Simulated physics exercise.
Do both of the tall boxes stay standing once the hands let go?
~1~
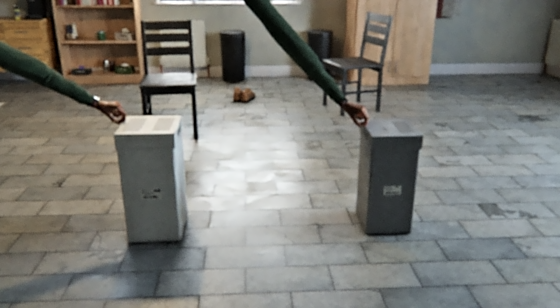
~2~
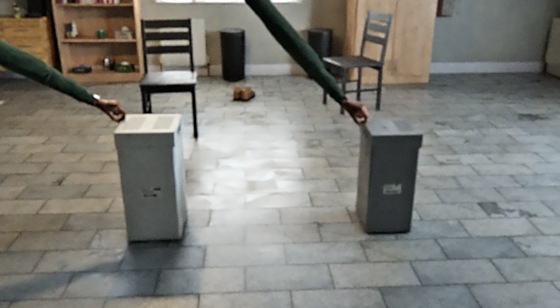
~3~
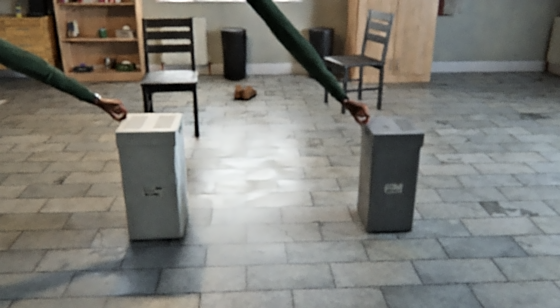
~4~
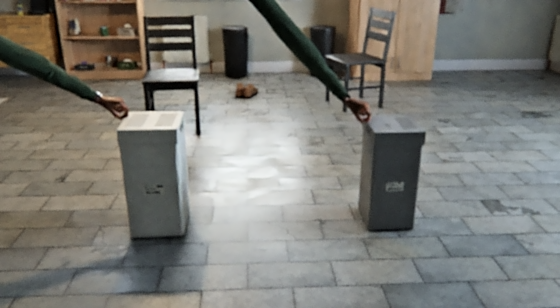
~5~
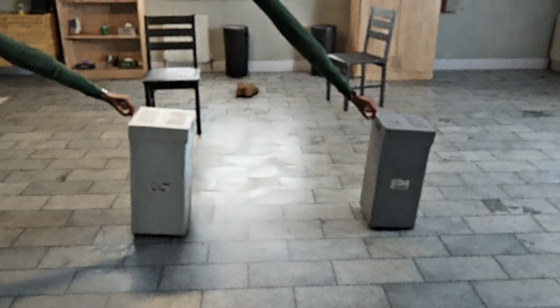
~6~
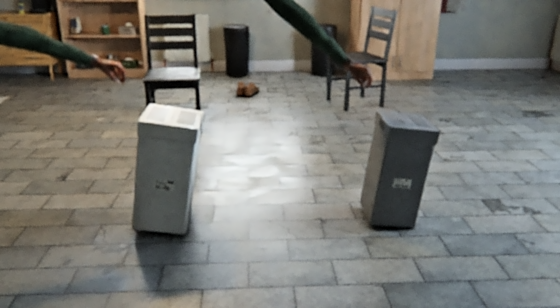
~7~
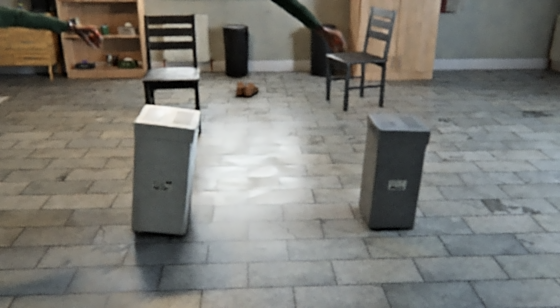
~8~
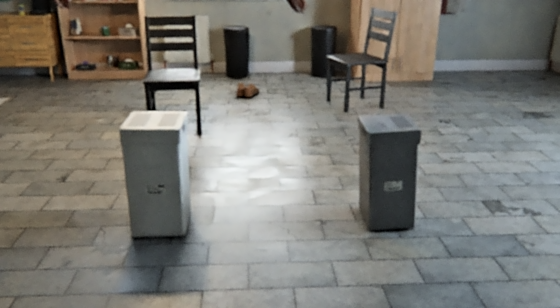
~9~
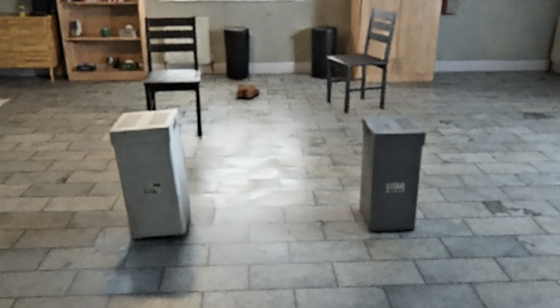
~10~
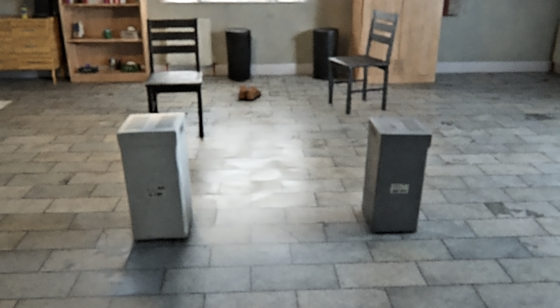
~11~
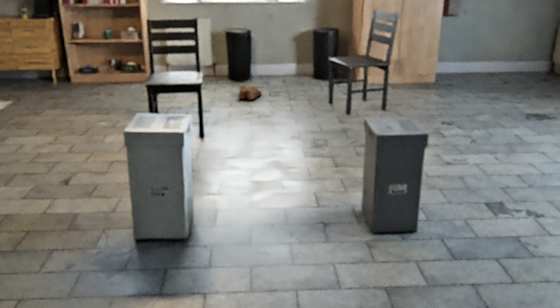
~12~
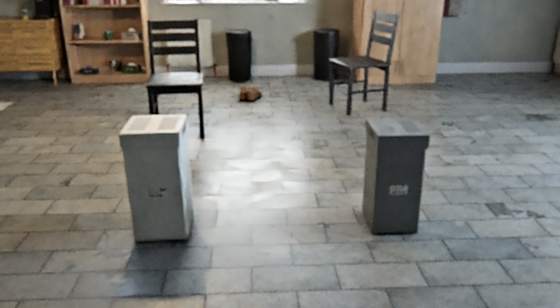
Yes, the pale box and the darker box both rock a little and settle back upright on their bases.
